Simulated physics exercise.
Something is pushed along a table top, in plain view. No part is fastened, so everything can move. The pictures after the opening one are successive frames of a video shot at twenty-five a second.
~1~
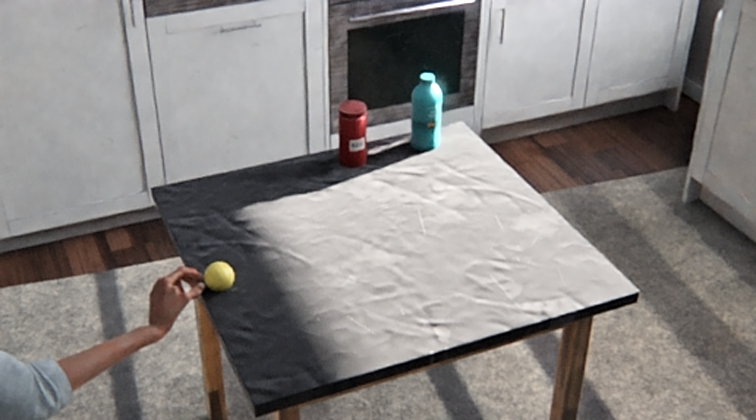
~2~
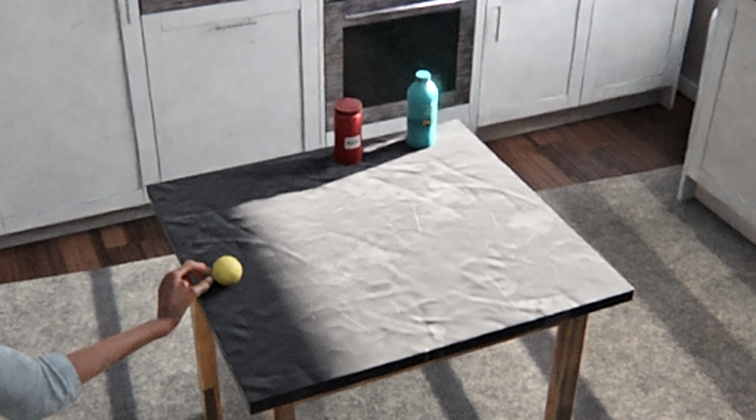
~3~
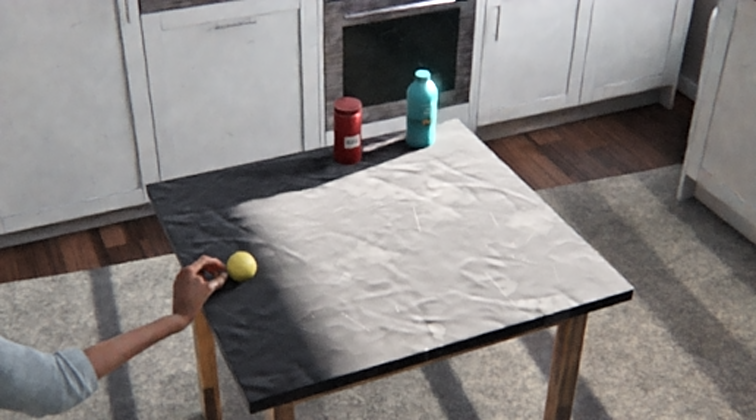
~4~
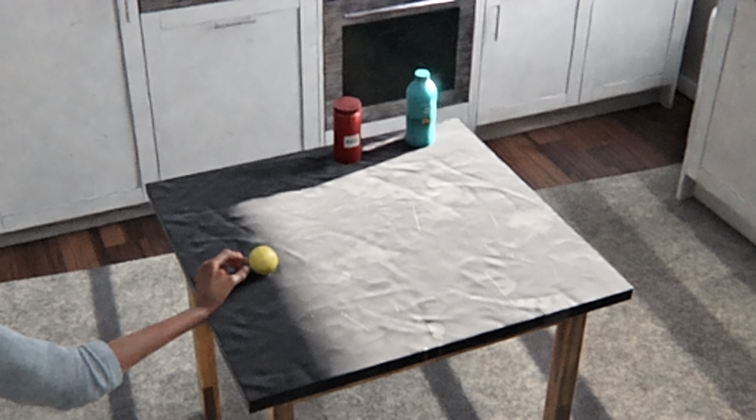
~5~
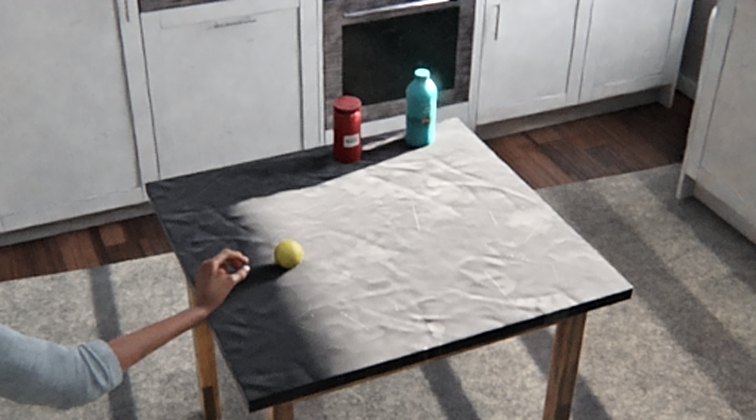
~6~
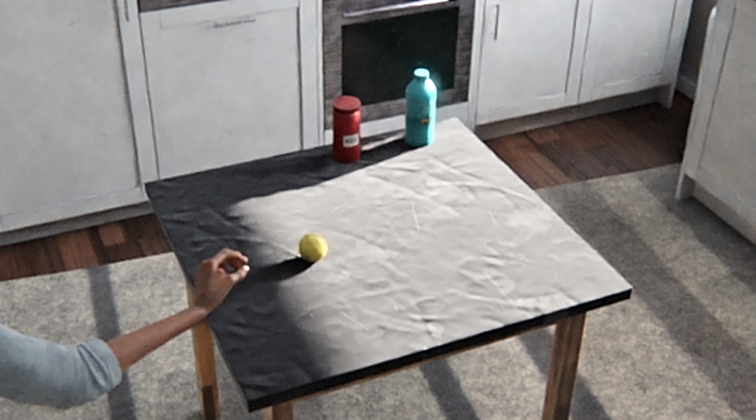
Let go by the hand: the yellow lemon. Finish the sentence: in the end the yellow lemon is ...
Off the table.
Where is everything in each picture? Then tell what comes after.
Under the hand; yellow lemon (219, 277), in the first picture.
Under the hand; yellow lemon (227, 271), in the second picture.
Under the hand; yellow lemon (241, 267), in the third picture.
Yellow lemon (263, 261), in the fourth picture.
Yellow lemon (289, 254) shifted about its own width, in the fifth picture.
Yellow lemon (313, 248) shifted well along, in the sixth picture.
Then, 0.30 s on from there, yellow lemon shifted well along near (475, 208).
Then, 0.70 s on from there, yellow lemon now off the table.
Then, 1.10 s on from there, things are still on the move.
In the end, off the table, yellow lemon.
